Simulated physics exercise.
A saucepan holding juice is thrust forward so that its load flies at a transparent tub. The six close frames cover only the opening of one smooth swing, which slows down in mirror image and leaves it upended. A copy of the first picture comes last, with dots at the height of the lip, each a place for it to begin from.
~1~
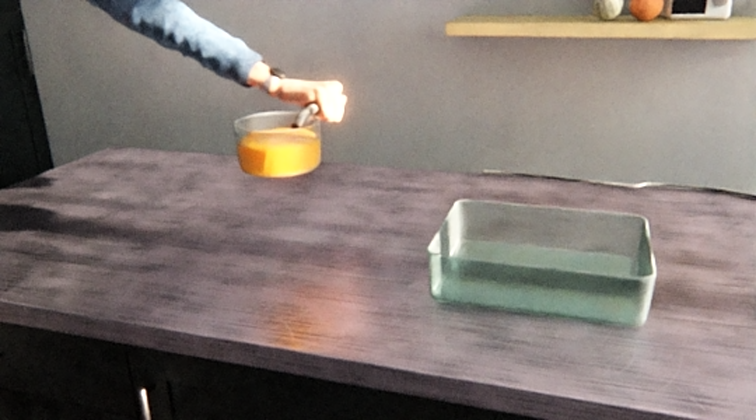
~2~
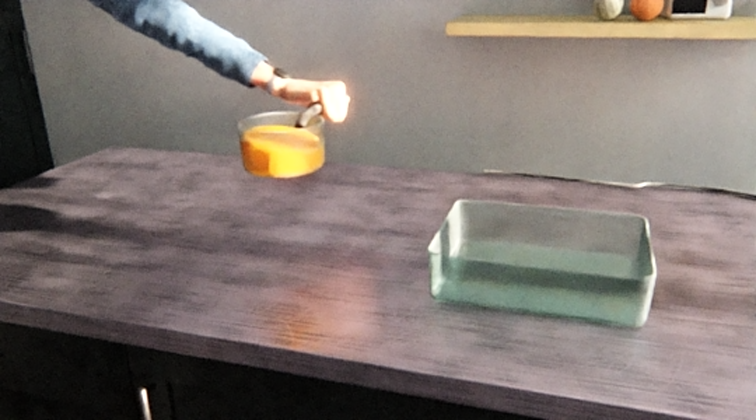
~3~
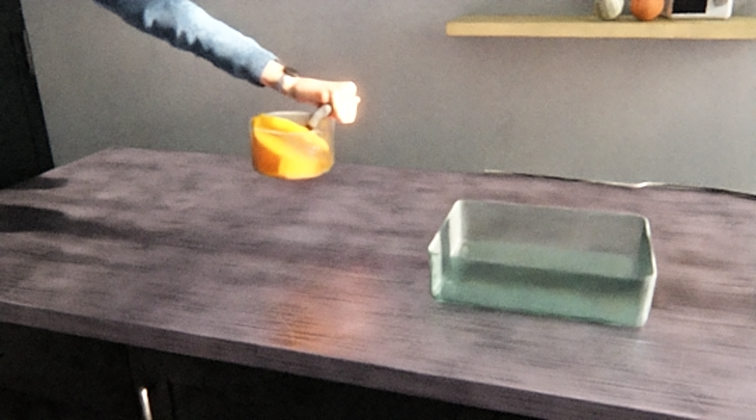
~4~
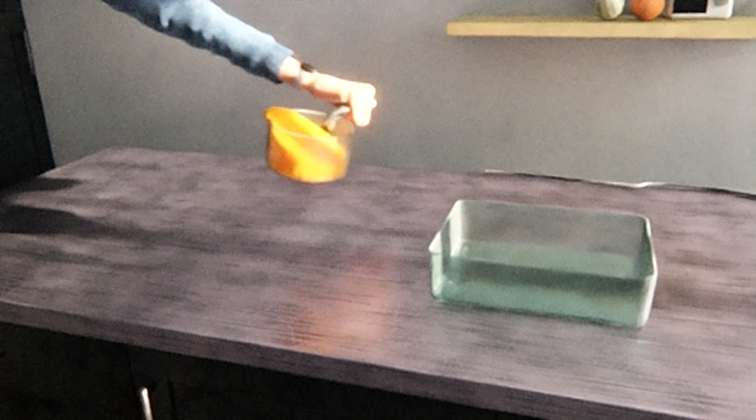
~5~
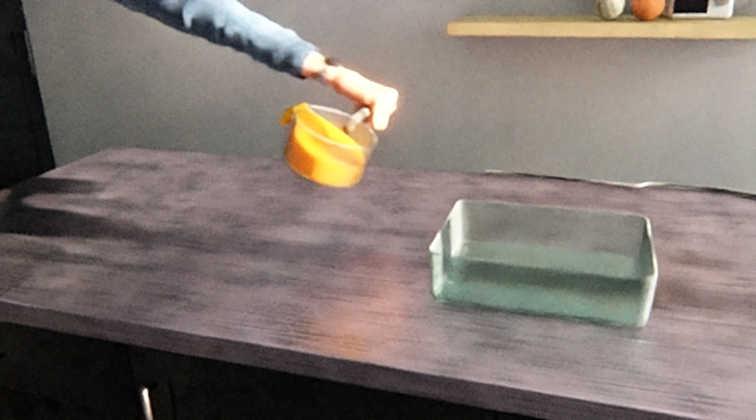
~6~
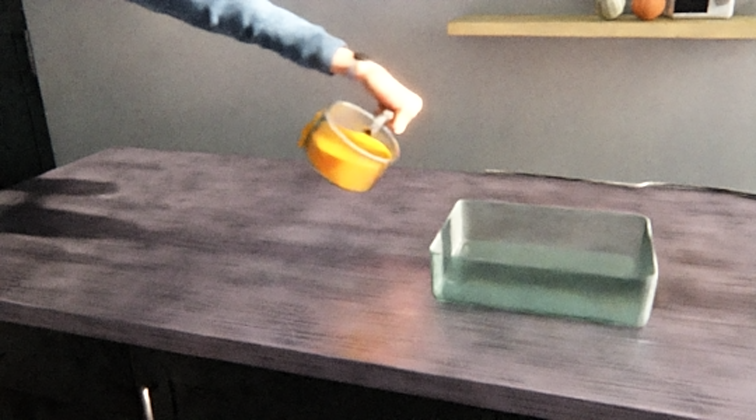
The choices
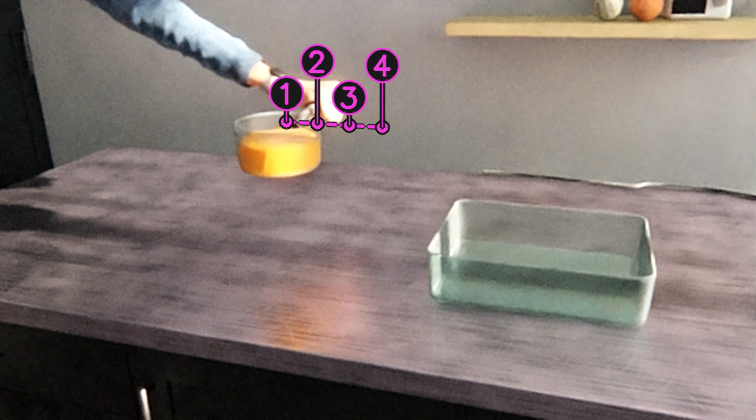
At a dark wooden table, a hand held a clear pan of orange juice, moved it right toward a transparent tub and tilted it, while the juice sloshed up over the rim on the left.
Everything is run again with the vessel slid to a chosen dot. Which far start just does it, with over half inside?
1.
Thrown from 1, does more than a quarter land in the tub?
Yes, it does.
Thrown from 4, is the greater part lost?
No.
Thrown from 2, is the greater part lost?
No, not at all.
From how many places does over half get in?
All of them.
In magenta, 1 at (286, 121); 2 at (317, 123); 3 at (349, 125); 4 at (382, 127).
If 1 is chosen, about 62 % lands in the tub, 23 % falls short and 15 % goes beside or beyond.
If 2 is chosen, about 69 % lands in the tub, 9 % falls short and 22 % goes beside or beyond.
If 3 is chosen, about 70 % lands in the tub, 5 % falls short and 25 % goes beside or beyond.
If 4 is chosen, about 85 % lands in the tub, 8 % falls short and 7 % goes beside or beyond.
